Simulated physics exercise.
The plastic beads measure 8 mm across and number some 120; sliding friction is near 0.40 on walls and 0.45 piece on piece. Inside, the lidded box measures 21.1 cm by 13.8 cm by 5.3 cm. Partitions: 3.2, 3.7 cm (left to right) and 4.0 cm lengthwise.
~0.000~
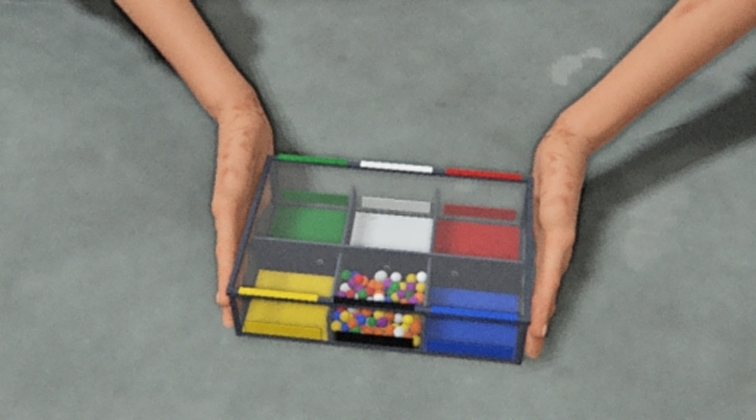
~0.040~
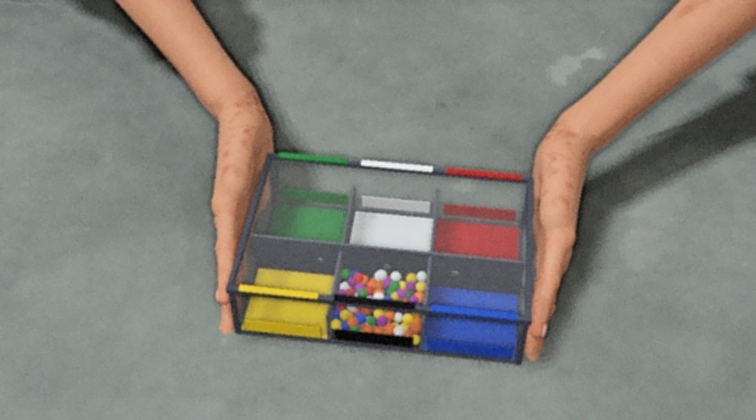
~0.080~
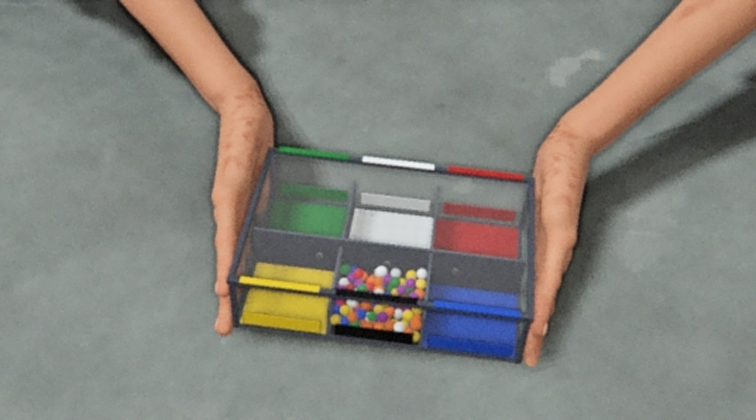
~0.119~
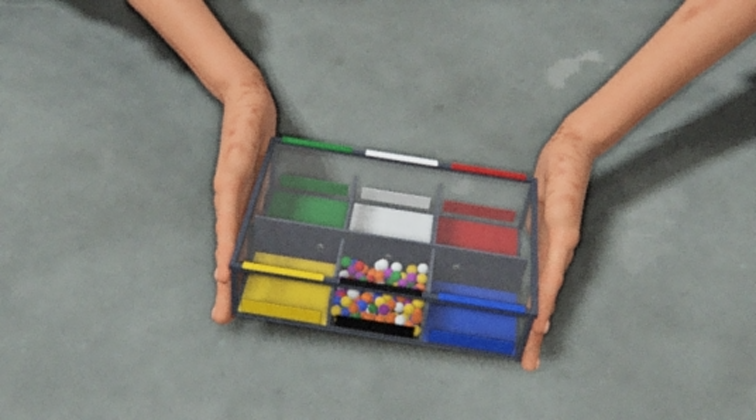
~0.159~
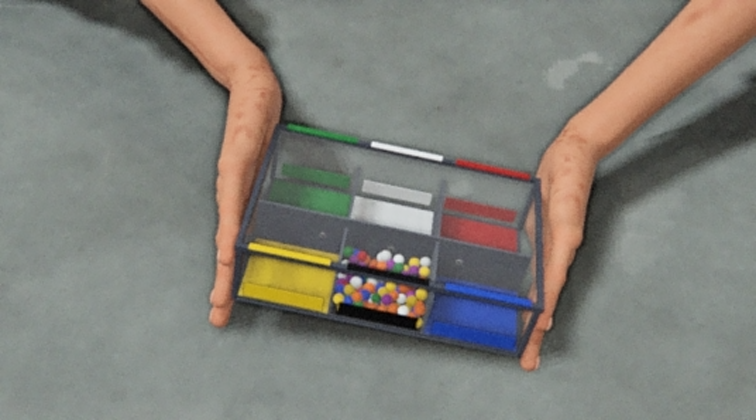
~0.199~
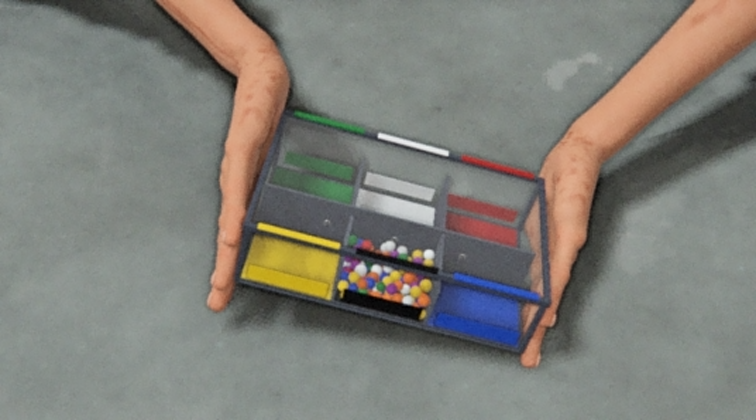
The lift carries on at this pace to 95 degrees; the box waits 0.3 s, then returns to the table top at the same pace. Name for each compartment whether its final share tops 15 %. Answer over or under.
Red: Over, blue: Under, green: Under, yellow: Under, white: Under, black: Over.
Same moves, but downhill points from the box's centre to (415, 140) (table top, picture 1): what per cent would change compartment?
Some 40 per cent.
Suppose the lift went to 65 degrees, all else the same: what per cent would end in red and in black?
Red 5; black 95.
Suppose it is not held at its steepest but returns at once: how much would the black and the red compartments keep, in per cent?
Black 60; red 25.
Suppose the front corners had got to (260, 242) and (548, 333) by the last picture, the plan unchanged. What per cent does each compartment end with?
Red 0, blue 45, green 0, yellow 0, white 0, black 55.
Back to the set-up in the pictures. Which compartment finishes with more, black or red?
The black compartment.
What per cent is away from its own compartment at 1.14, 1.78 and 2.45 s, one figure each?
In turn: 25, 30, 30.
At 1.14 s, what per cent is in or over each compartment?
Red 15, blue 10, green 0, yellow 0, white 5, black 75.
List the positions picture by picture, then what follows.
The first frame shows box tilt 0 degrees, front corners at (232, 290) and (525, 319); black 100 %.
The second frame shows box tilt 1 degrees, front corners at (232, 288) and (526, 318).
The third frame shows box tilt 3 degrees, front corners at (233, 279) and (528, 316).
The fourth frame shows box tilt 6 degrees, front corners at (236, 265) and (532, 312), lowest corner right back.
The fifth frame shows box tilt 11 degrees, front corners at (241, 245) and (538, 306), lowest corner right back.
The sixth frame shows box tilt 15 degrees, front corners at (250, 225) and (545, 301), lowest corner right back; black 100 %. The box's pace is about 110 degrees a second.
After 1.14 s, tilt 95 degrees; red 15 %, blue 10 %, white 5 %, black 75 %.
After 1.78 s, tilt 50 degrees; red 25 %, black 70 %.
Then, at 2.45 s, tilt 0 degrees; red 25 %, blue 5 %, black 70 %.
At rest (3.2 s), red 25 %, blue 5 %, green 0 %, yellow 0 %, white 0 %, black 70 %.
